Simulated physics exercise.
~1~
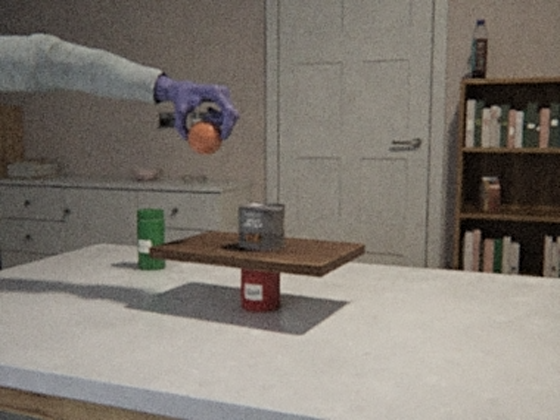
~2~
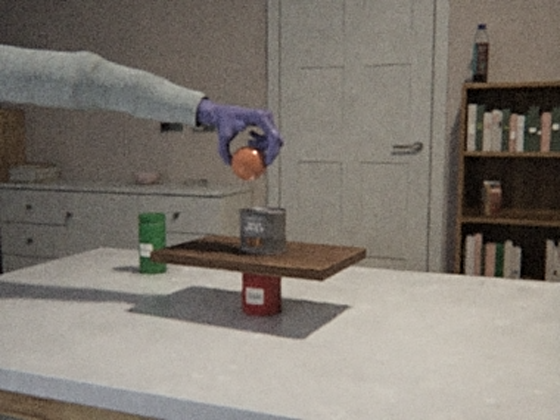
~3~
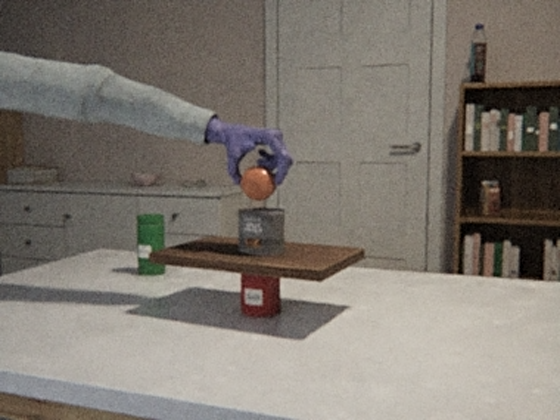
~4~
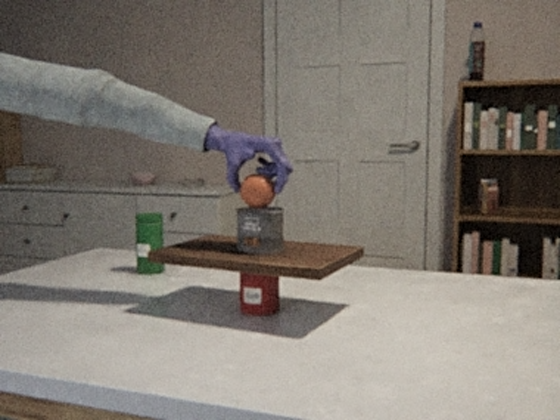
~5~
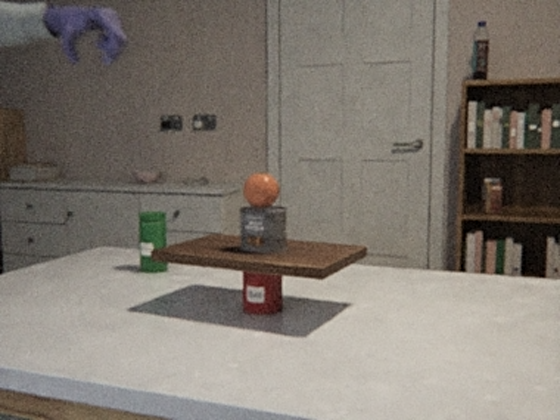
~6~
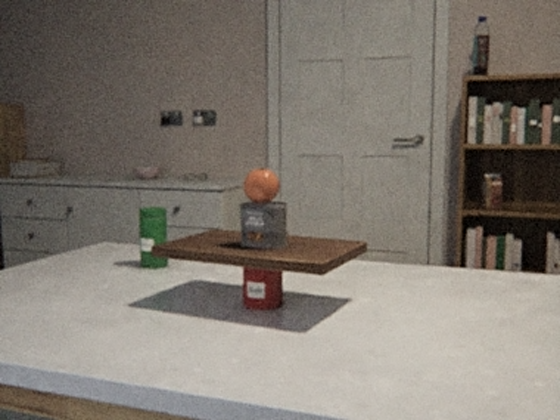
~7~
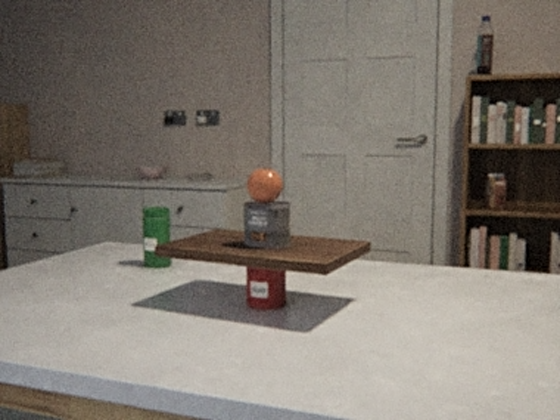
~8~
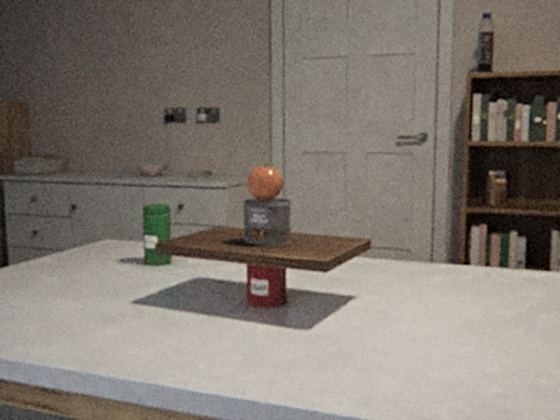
A purple-gloved hand holds an orange tomato above a grey tin, which sits on a brown board balanced across a red jar on a pale table. A green jar stands behind to the left, with drawers, a door and a bookshelf beyond, all seen from the front by a gently swaying camera. The hand carries the tomato right and down, then lowers it onto the tin. It lets go and draws back toward the upper left, leaving the view. The tomato stays on top, and the whole pile remains standing, still and undisturbed.
